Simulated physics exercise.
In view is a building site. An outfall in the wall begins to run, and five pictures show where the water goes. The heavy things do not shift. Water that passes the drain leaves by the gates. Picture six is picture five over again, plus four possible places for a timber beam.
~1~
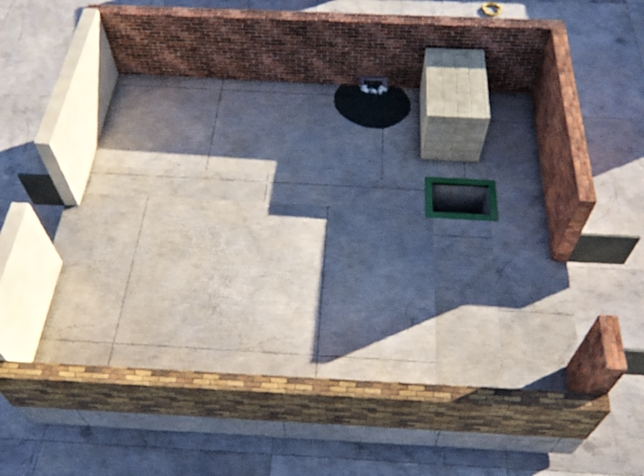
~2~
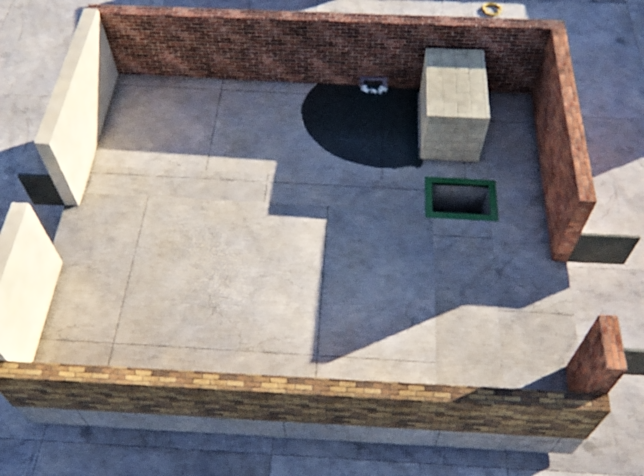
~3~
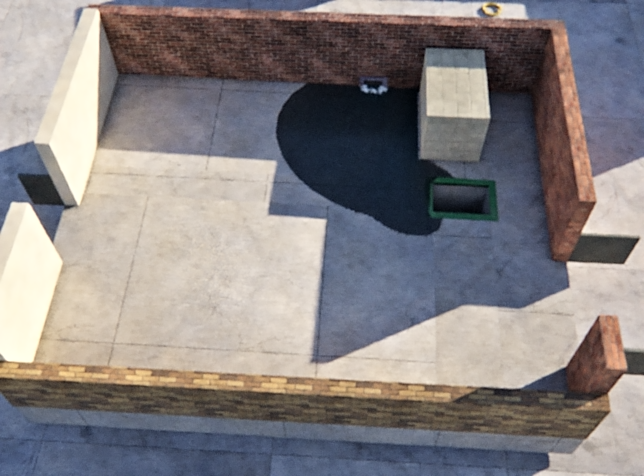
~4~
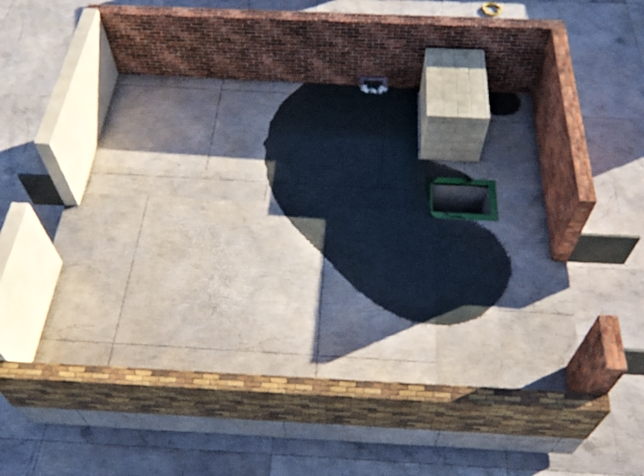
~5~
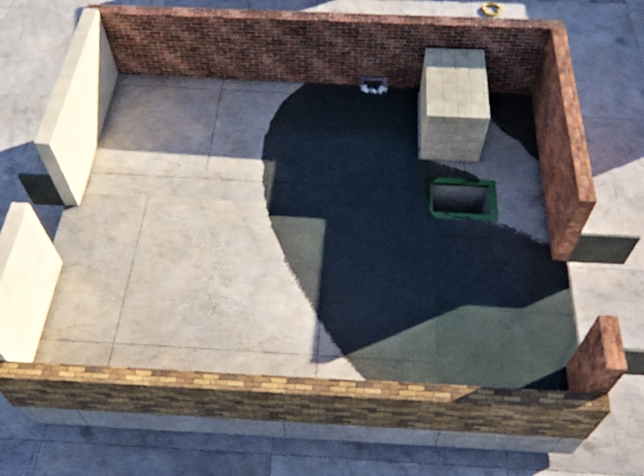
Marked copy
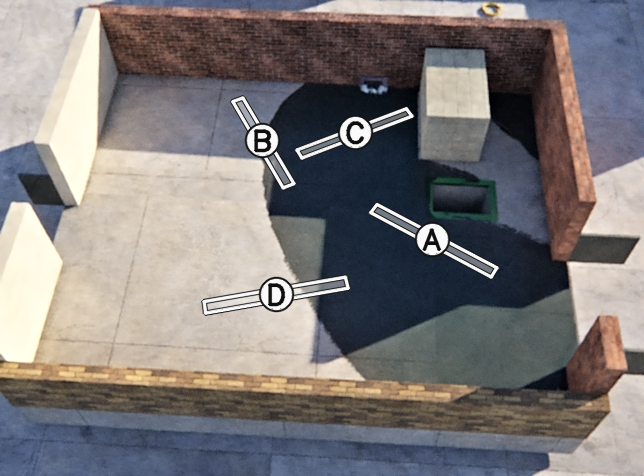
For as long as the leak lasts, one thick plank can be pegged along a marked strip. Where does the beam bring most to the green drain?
I would pick place A.
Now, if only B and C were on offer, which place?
Place B.
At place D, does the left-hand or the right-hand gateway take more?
The right one.
On the marked copy, A from (373, 208) to (494, 272); B from (237, 99) to (288, 185); C from (299, 153) to (409, 112); D from (204, 307) to (346, 282).
If A is chosen, about 39 % of the stream runs into the green drain, about 61 % out by the gates.
If B is chosen, about 23 % of the stream runs into the green drain, about 77 % out by the gates.
If C is chosen, about 9 % of the stream runs into the green drain, about 91 % out by the gates.
If D is chosen, about 22 % of the stream runs into the green drain, about 78 % out by the gates.
